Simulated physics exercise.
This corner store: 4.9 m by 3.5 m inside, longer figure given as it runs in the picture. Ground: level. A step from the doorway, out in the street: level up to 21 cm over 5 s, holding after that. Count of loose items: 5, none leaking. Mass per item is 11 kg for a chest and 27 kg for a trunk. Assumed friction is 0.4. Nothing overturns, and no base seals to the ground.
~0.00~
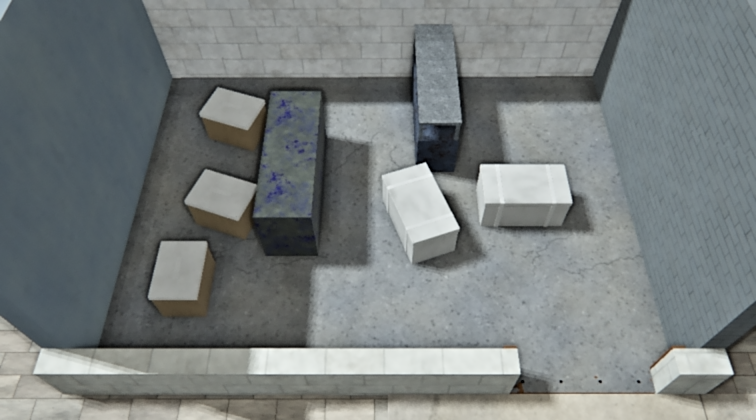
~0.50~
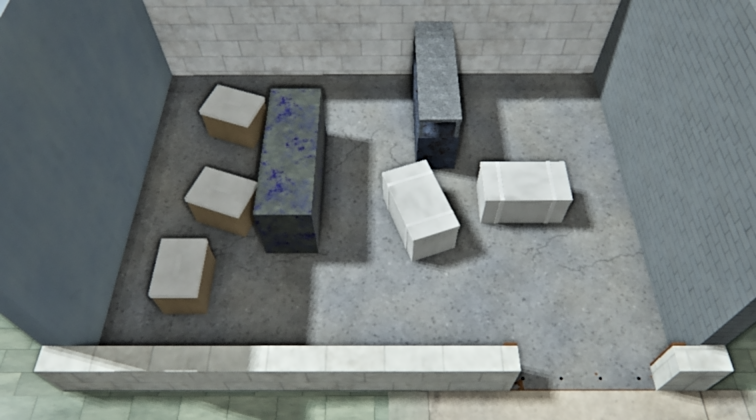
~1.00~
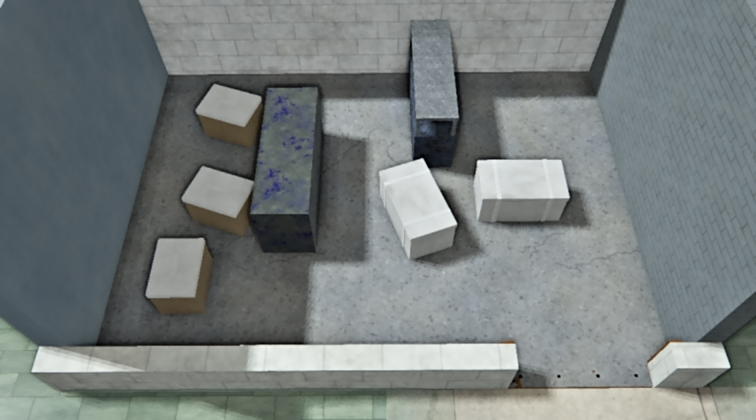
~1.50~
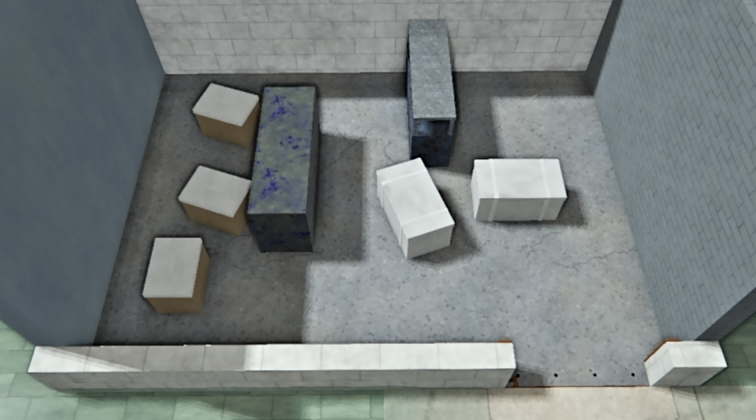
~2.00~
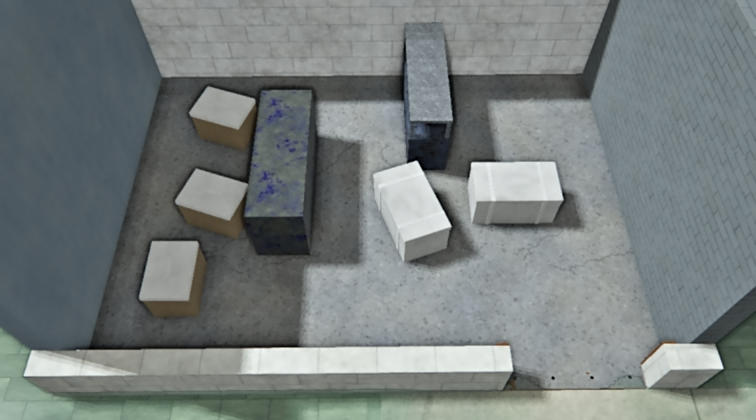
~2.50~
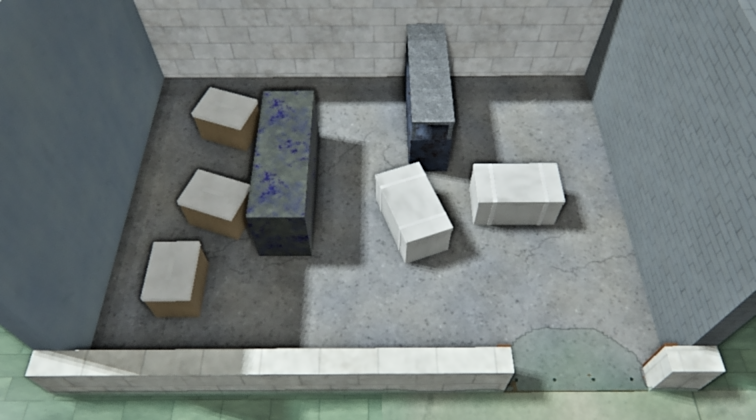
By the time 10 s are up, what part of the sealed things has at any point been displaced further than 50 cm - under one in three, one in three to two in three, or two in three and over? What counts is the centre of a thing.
It falls in the low range.
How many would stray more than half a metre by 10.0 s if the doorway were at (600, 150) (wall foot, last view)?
Then 2 of them would.
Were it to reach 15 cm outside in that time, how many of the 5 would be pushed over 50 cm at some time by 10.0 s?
Then 1.
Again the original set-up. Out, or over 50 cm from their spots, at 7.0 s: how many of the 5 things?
The number by then is 1.
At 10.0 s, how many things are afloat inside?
Total: 1.
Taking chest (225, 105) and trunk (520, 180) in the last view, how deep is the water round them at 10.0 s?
I'd estimate 0 cm for the first and 19 cm for the second.
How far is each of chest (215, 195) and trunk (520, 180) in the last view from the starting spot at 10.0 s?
In that order: 0 cm, 140 cm.
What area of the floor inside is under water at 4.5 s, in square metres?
Near 3.5 m2 in all.
After 3.5 s 0 of 5 are over 50 cm from their spots; 0 afloat.
After 4.5 s 0 of 5 are over 50 cm from their spots; 0 afloat.
After 7.0 s 1 of 5 are over 50 cm from their spots; 0 afloat.
After 10.0 s 1 of 5 are over 50 cm from their spots, and 1 have been at some point; 1 afloat.
